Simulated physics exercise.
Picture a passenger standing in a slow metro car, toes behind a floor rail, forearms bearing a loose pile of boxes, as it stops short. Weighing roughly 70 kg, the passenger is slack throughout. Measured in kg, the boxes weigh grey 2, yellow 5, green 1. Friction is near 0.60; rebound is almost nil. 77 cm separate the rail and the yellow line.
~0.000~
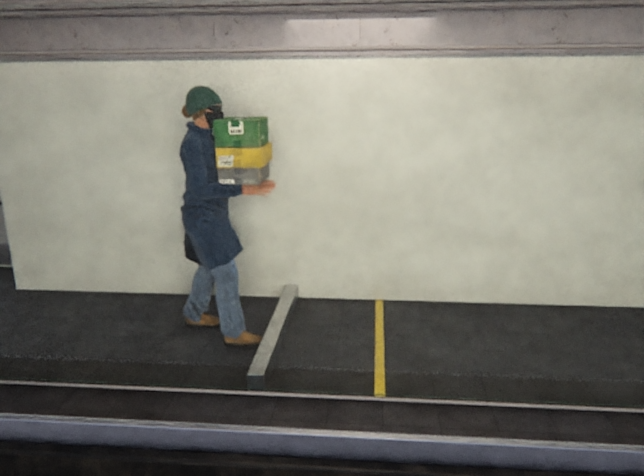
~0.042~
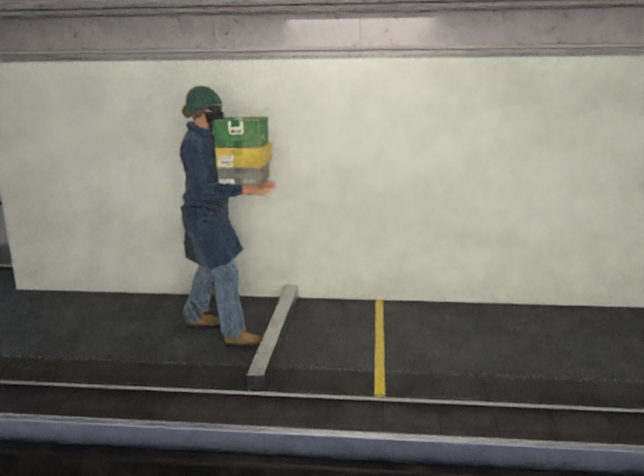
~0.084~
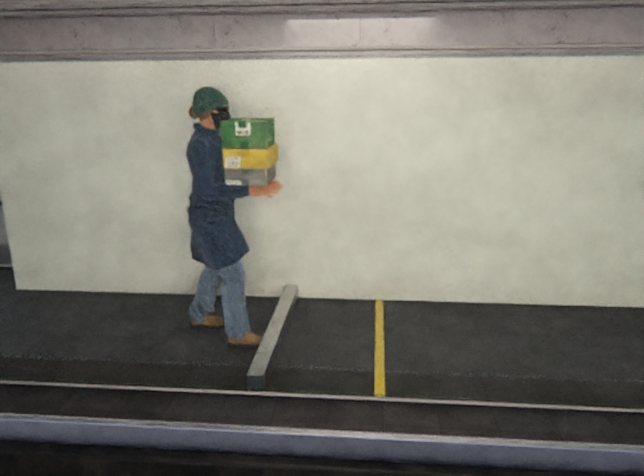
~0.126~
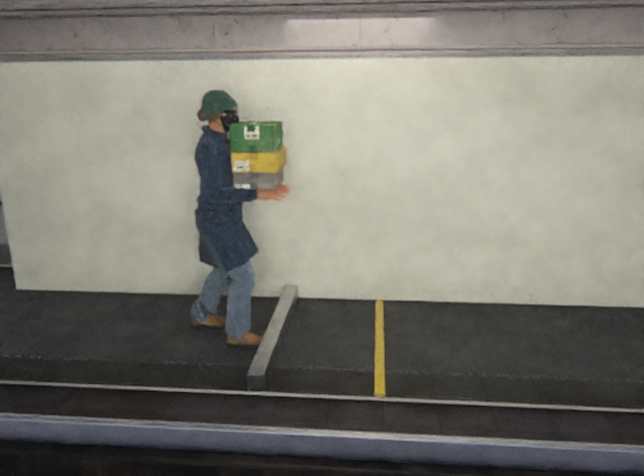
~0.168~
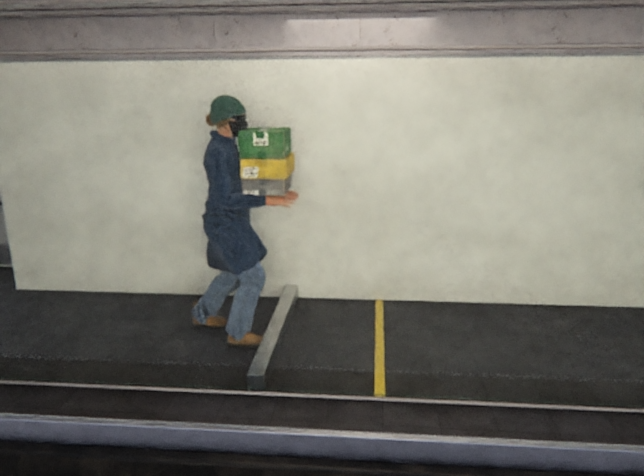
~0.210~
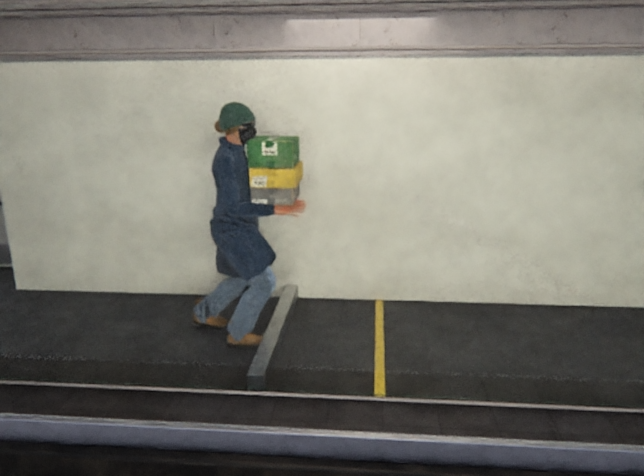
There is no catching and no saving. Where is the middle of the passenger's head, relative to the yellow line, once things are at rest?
It sits beyond the yellow line.
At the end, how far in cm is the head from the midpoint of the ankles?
Roughly 120 cm apart.
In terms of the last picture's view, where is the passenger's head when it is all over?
It comes to rest near pixel (443, 337).
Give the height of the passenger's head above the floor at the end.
About 15 cm.
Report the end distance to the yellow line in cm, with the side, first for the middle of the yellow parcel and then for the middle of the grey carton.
The yellow parcel ends 30 cm past, and the grey carton ends 0 cm short.
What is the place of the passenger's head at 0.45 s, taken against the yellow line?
Short of it by around 60 cm.
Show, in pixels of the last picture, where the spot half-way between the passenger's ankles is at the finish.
Roughly (262, 332).
After 0.45 s the passenger's head is 61 cm short of the yellow line, near (290, 192) in the last picture's view.
After 0.65 s the passenger's head is 20 cm short of the yellow line, near (351, 251) in the last picture's view; the grey carton 23 cm short of the yellow line, tilted 90°.
After 0.95 s the passenger's head is 19 cm past the yellow line, near (411, 308) in the last picture's view.
Final state at 2.9 s, yellow parcel crosses the yellow line; green carton crosses the yellow line; passenger's head crosses the yellow line.
